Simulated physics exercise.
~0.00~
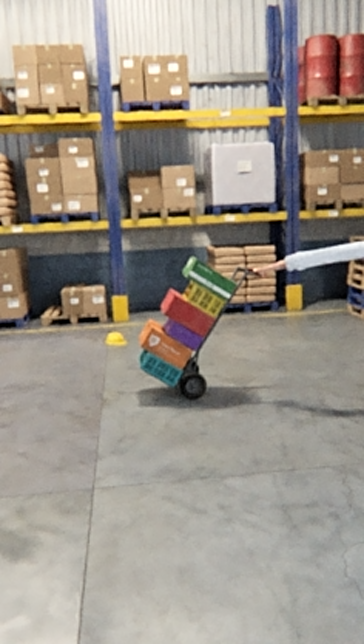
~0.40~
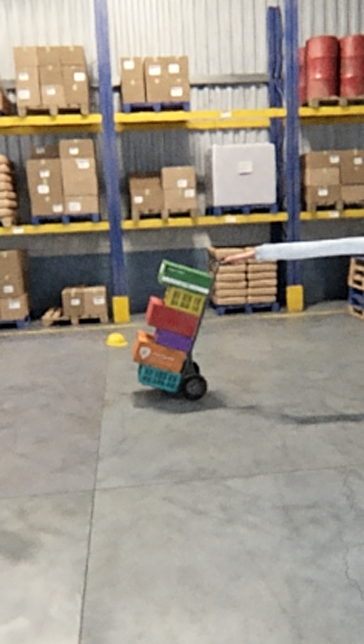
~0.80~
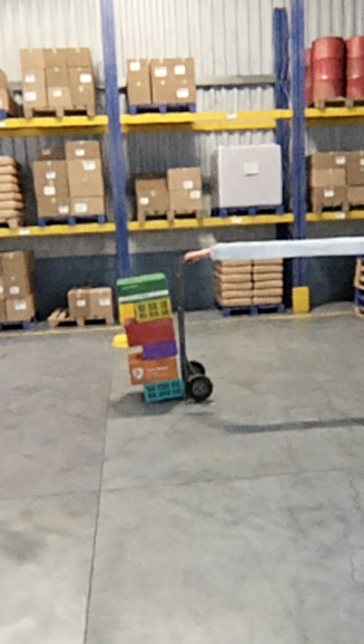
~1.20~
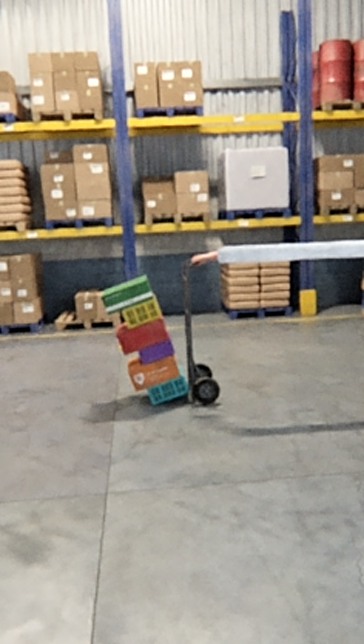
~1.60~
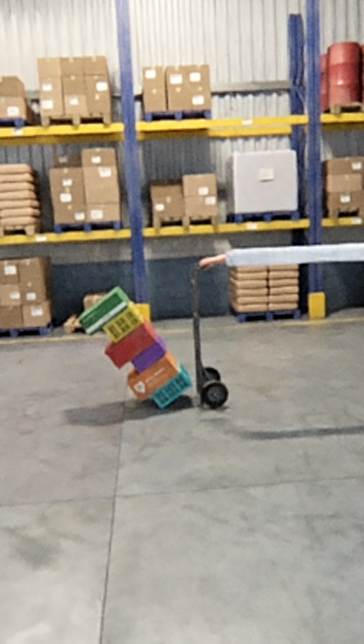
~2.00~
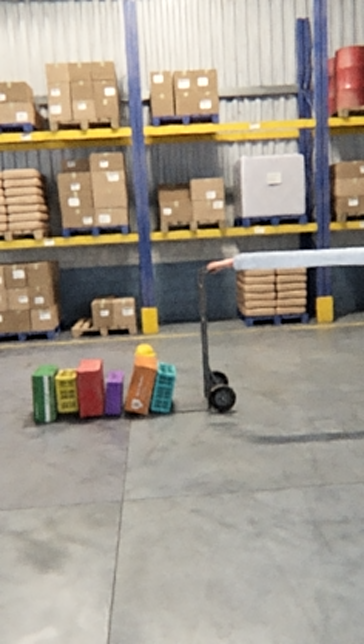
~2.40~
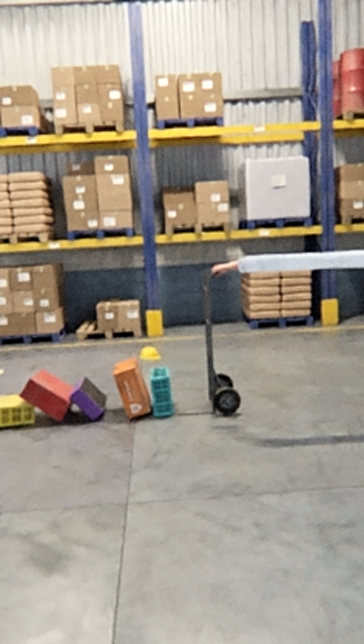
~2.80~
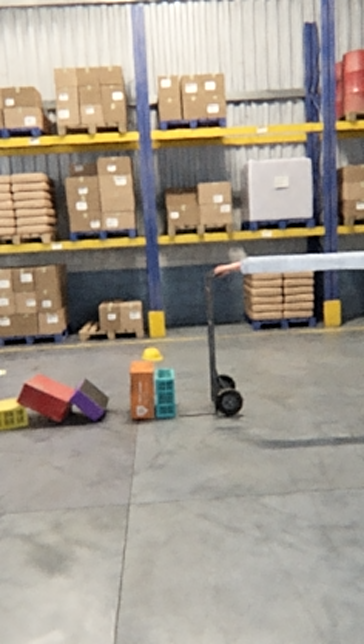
Colourful stack of crates and boxes tipping off a hand truck as an arm swings it upright, toppling leftward across a warehouse floor.
